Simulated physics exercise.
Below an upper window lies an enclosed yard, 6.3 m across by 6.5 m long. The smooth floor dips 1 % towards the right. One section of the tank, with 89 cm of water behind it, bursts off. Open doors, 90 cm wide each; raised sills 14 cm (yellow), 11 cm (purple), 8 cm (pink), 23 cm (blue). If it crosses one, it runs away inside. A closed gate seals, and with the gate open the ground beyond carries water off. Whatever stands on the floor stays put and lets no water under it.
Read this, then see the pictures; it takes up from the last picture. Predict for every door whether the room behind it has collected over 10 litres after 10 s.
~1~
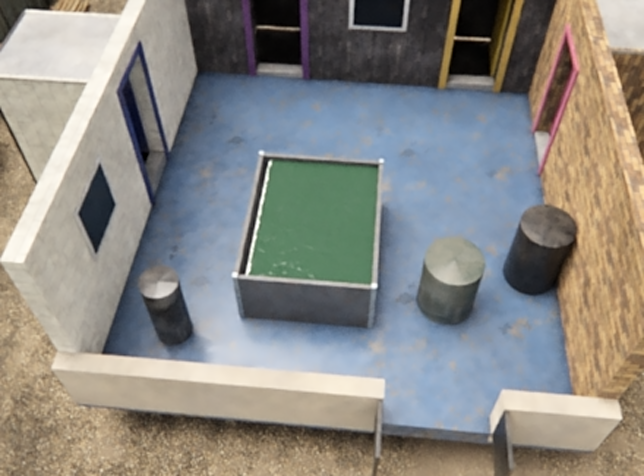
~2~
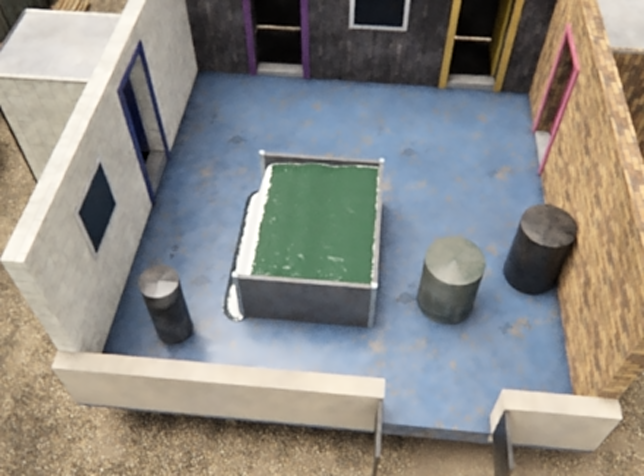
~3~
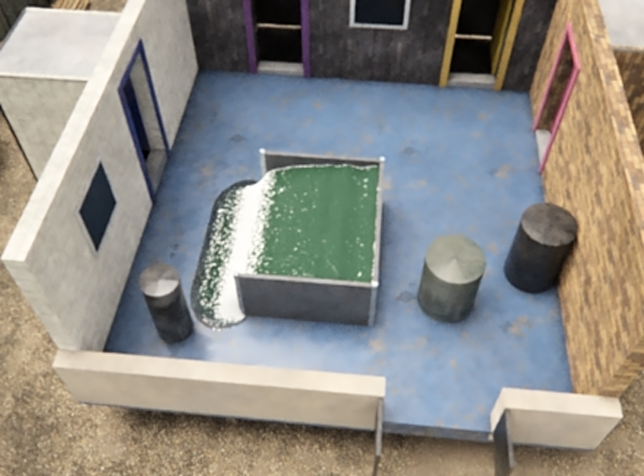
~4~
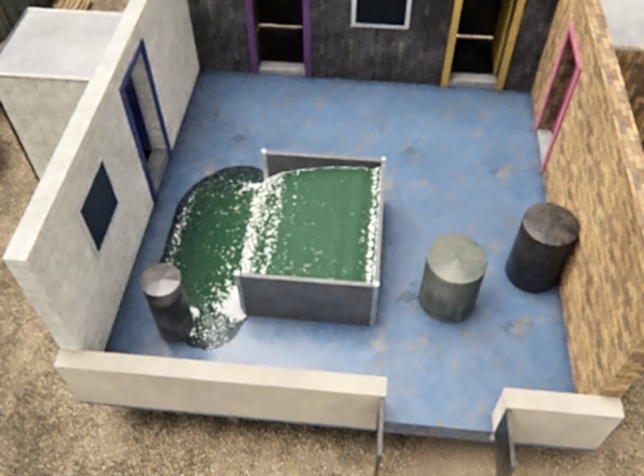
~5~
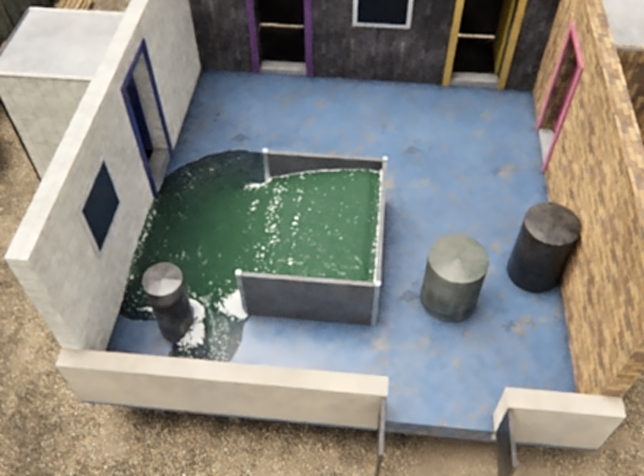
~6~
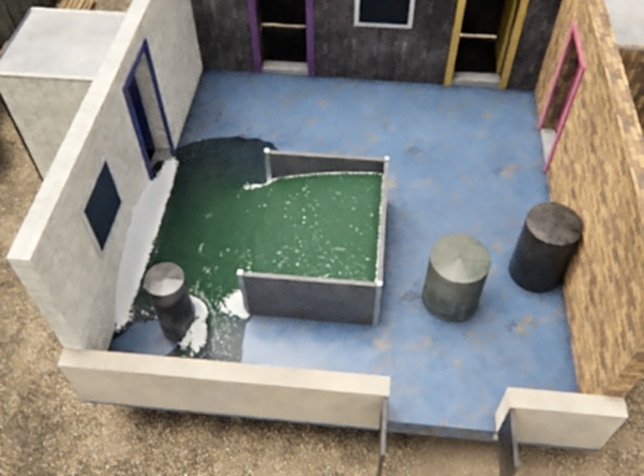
Yellow door: Lags behind the figure; purple door: Outstrips the figure; pink door: Outstrips the figure; blue door: Outstrips the figure.
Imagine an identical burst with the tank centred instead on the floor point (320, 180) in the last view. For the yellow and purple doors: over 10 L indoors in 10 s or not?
For the yellow door, the amount is acceptable; for the purple door, the amount is too high.
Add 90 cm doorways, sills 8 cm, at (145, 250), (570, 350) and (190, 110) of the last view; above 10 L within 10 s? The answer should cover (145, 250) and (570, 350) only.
Well, the first is beyond the mark and the second is beyond the mark.
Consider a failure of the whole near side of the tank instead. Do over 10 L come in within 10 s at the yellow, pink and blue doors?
Yellow falls short; pink falls short; blue falls short.
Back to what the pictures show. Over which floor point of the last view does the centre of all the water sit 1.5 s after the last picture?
The water's centre is around (223, 236).
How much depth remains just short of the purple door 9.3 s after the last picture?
7.0 cm.
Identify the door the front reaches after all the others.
Last: Pink.
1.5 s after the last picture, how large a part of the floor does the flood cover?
Around 35 per cent.
Then, 0.7 s after the last picture water covers 25 % of the floor and is deepest (60 cm) near (155, 247); yellow door not reached, purple door not reached, pink door not reached, blue door 40 cm at the sill, 34 L in.
Then, 1.5 s after the last picture water covers 35 % of the floor and is deepest (54 cm) near (100, 375); yellow door not reached, purple door 11 cm at the sill, 0 L in, pink door not reached, blue door 32 cm at the sill, 87 L in.
Then, 2.8 s after the last picture water covers 65 % of the floor and is deepest (28 cm) near (202, 75); yellow door 2 cm at the sill, 0 L in, purple door 21 cm at the sill, 48 L in, pink door not reached, blue door 16 cm at the sill, 99 L in.
Then, 5.3 s after the last picture water covers 90 % of the floor and is deepest (22 cm) near (566, 394); yellow door 5 cm at the sill, 0 L in, purple door 12 cm at the sill, 98 L in, pink door 15 cm at the sill, 24 L in, blue door 8 cm at the sill, 99 L in.
Then, 9.3 s after the last picture water covers 100 % of the floor and is deepest (16 cm) near (527, 103); yellow door 14 cm at the sill, 0 L in, purple door 7 cm at the sill, 100 L in, pink door 12 cm at the sill, 90 L in, blue door 6 cm at the sill, 99 L in.
